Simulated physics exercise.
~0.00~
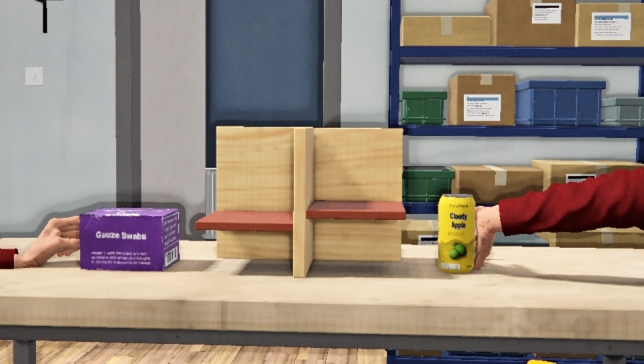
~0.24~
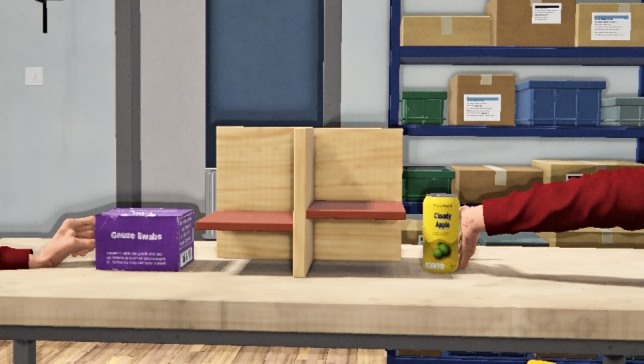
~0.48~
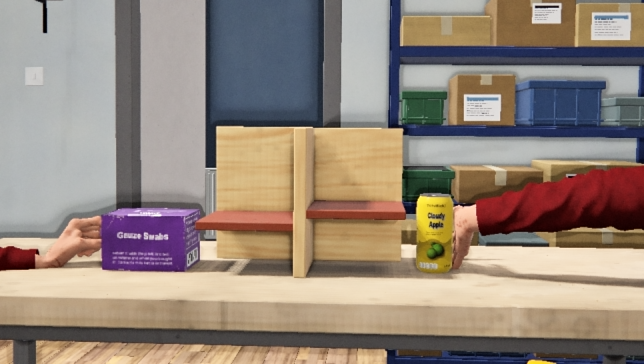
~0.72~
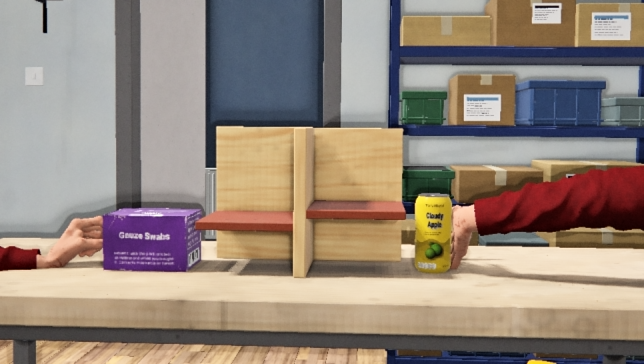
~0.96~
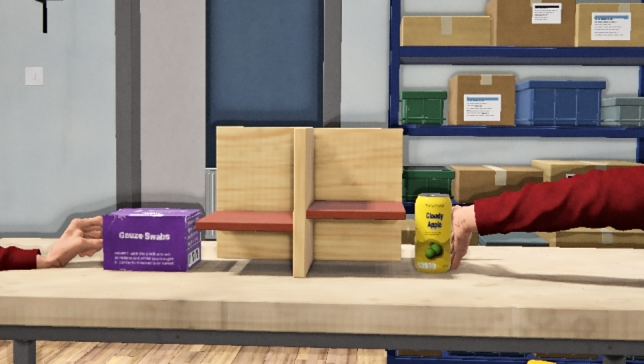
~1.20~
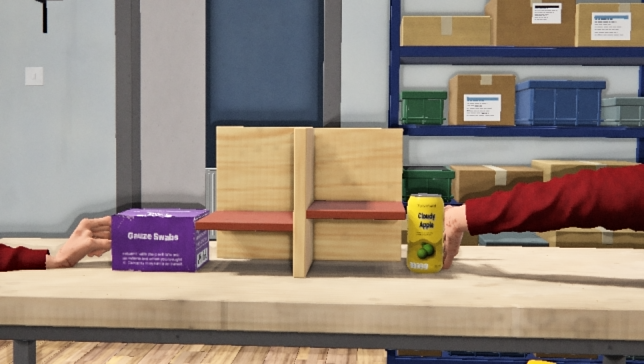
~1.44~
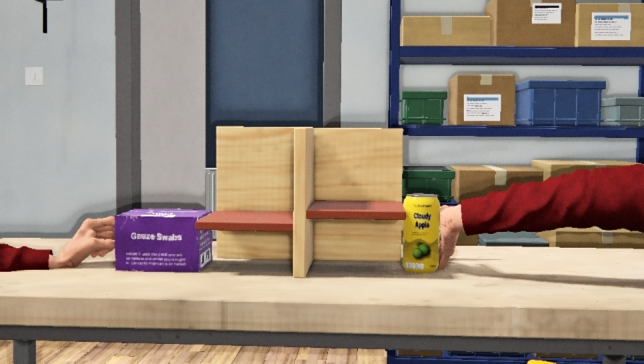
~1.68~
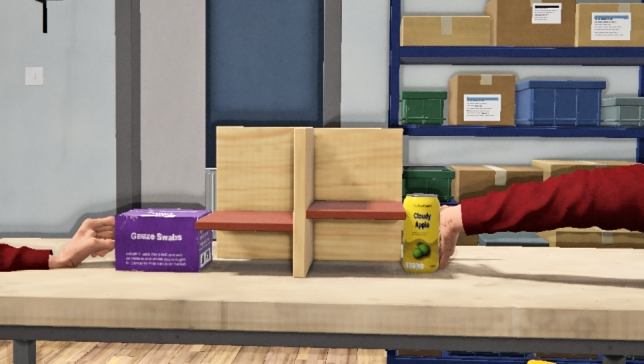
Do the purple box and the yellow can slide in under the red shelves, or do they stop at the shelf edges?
Both stop at the shelf edges. The purple box and the yellow can are each too tall to fit underneath.
